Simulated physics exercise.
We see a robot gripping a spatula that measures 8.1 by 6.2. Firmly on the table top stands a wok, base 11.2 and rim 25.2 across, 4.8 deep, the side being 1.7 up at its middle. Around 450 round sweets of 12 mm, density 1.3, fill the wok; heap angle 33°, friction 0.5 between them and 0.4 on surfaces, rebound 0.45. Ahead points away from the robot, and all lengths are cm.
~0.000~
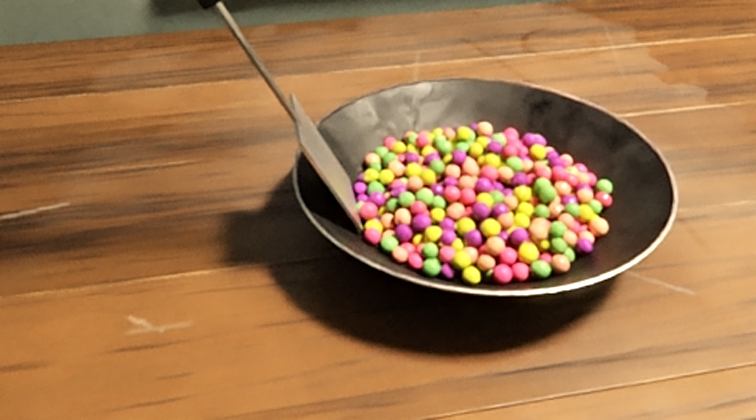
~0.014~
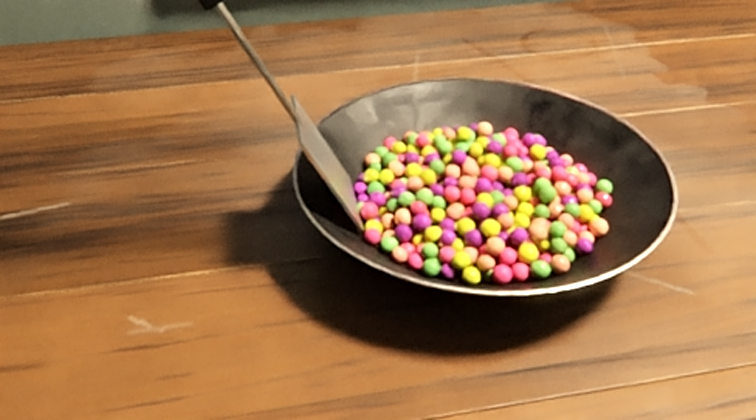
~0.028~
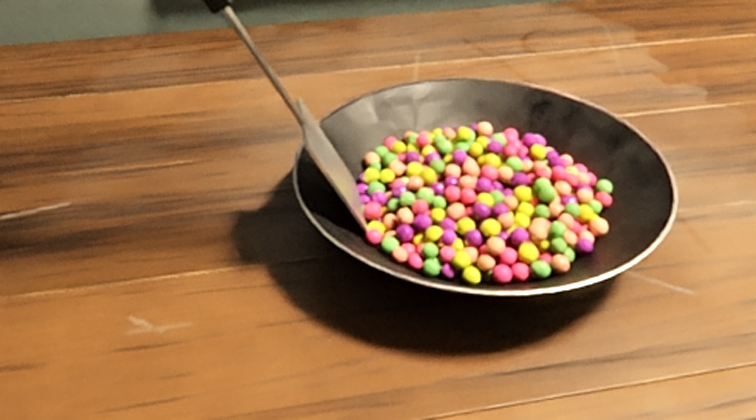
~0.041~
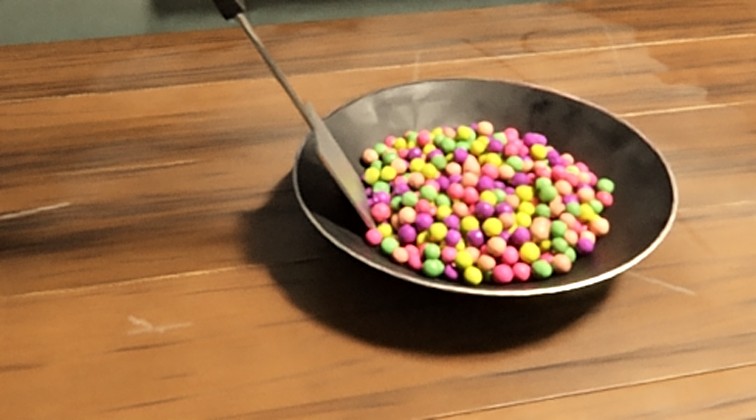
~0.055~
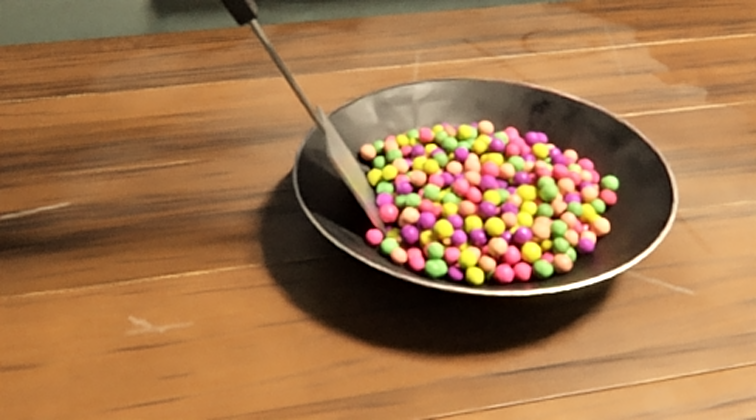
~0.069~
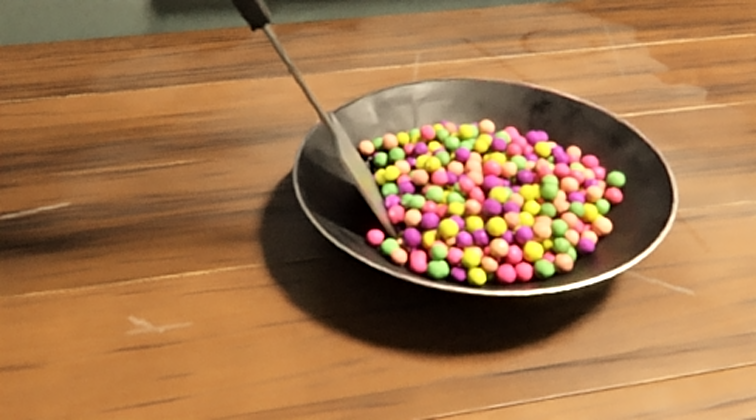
On a wooden table top, a dark wok holds a heap of small round sweets in pink, purple, green, yellow and orange, with a spatula slanting in at its left side. The spatula barely moves at first, then slides slowly to the right, nudging the nearby sweets slightly rightward while the wok stays still.
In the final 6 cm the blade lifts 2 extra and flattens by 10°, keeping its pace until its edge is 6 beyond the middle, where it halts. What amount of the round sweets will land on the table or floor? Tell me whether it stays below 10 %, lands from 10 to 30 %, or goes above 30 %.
It stays below 10 %.
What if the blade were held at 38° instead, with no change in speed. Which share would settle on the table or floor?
Near 0 %.
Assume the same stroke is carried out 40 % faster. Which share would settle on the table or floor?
I'd say close to 10 per cent.
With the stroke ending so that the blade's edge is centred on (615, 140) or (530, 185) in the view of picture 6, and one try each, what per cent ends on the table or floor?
25 % and 0 %.
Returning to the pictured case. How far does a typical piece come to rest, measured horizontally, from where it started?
Roughly 4 cm.
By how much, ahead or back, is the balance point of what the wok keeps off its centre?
I'd put it at roughly 4.0 cm toward the front.
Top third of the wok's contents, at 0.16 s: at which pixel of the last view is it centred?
It is centred near (524, 177).
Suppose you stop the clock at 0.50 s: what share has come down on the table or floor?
Fraction noted: Close to 0 per cent.
After 0.16 s, sloping 64°, highest piece 5 above the table; 453 in the wok.
After 0.26 s, sloping 59°, highest piece 6 above the table; 453 in the wok.
After 0.50 s, sloping 54°, highest piece 7 above the table; 443 in the wok, 9 on the table or floor, 1 on the blade or in flight.
After 1.55 s, sloping 54°, highest piece 7 above the table; 440 in the wok, 13 on the table or floor.
In the end, 440 in the wok, 13 on the table or floor. That is 3 % on the table or floor.
